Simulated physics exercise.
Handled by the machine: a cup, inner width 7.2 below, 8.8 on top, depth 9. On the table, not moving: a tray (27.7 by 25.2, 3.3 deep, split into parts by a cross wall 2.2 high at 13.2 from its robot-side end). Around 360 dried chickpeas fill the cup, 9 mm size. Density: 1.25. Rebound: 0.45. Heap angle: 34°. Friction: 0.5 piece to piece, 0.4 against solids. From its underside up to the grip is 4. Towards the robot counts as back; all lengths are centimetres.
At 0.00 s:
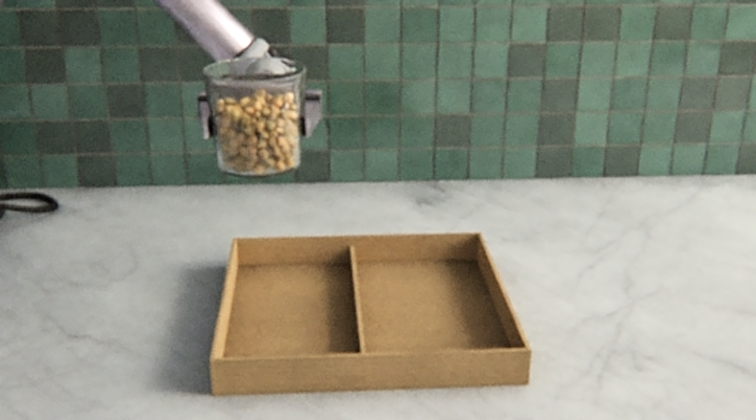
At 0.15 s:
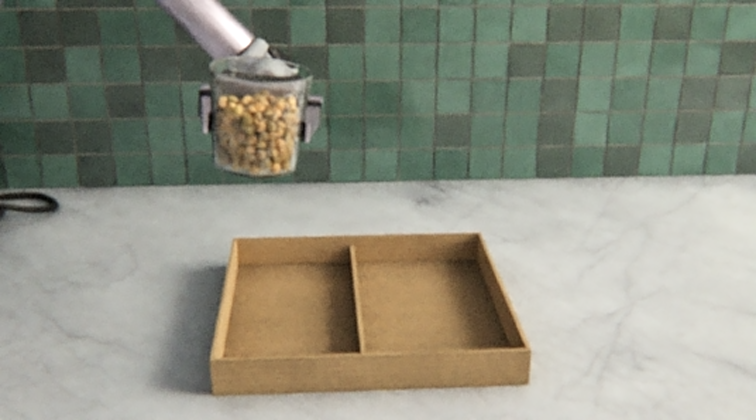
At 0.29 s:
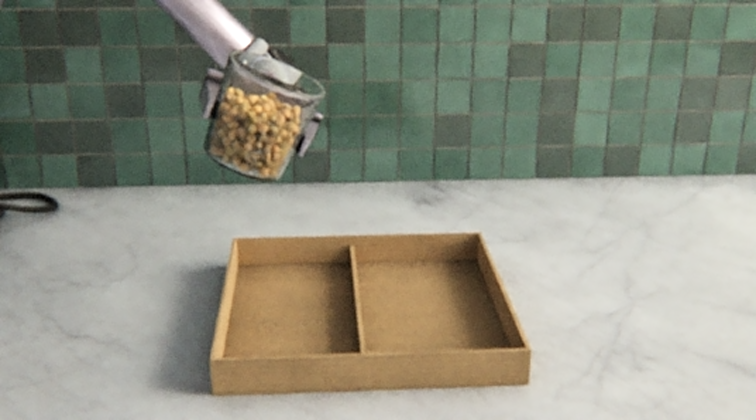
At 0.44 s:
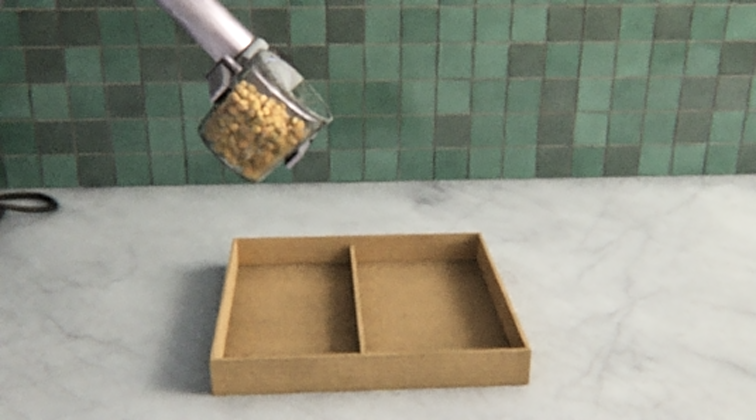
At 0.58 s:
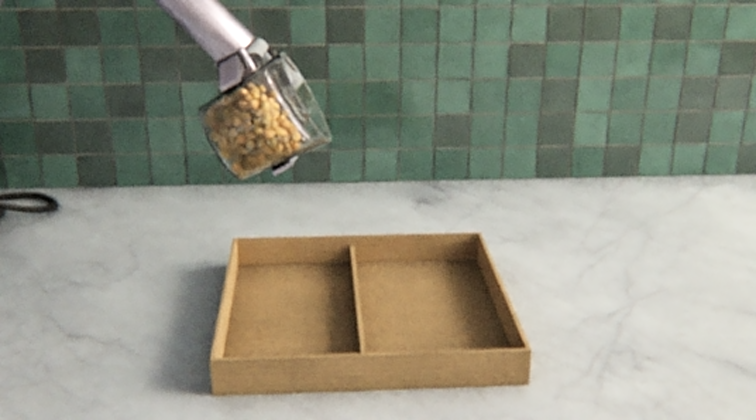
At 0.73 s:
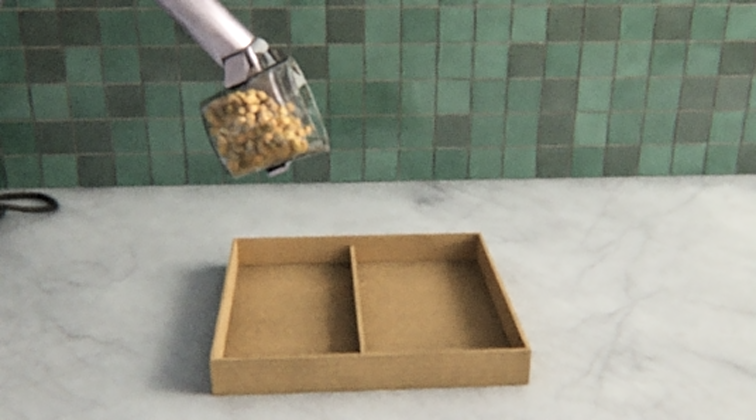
A clear cup of dried chickpeas, held by a robotic arm above a divided wooden tray on a marble surface, tilts steeply to the right, and the chickpeas shift inside it toward the rim while the tray stays still.
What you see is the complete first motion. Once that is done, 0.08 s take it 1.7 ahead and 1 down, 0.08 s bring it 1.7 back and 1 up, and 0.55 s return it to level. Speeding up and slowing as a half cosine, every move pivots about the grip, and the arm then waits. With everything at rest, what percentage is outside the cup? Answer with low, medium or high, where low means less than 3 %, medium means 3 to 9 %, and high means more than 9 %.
Medium.
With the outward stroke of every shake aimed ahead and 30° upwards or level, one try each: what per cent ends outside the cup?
Estimates, in order: 10 % then 10 %.
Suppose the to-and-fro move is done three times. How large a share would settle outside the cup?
That share would be near 10 percent.
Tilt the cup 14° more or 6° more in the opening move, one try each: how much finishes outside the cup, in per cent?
They would come to near 20 and 10 per cent.
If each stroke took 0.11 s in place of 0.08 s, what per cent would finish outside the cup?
I'd expect some 0 per cent.
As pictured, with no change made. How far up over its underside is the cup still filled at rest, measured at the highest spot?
8.0 cm.
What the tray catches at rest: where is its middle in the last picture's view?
Middle point: About (424, 309).
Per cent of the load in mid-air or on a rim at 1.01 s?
Logged share: Close to 3 per cent.
By 1.01 s, tilted 60° forward, highest piece 22 above the table; 348 in the cup, 1 in the far-side part, 11 in flight or on a rim.
By 1.30 s, tilted 11° forward, highest piece 26 above the table; 344 in the cup, 15 in the far-side part, 1 in the robot-side part.
By 1.64 s, level, highest piece 25 above the table; 344 in the cup, 15 in the far-side part, 1 in the robot-side part.
By 2.69 s, level, highest piece 25 above the table; 344 in the cup, 15 in the far-side part, 1 in the robot-side part.
Final count, 344 in the cup, 15 in the far-side part, 1 in the robot-side part. That is 4 % outside the cup.
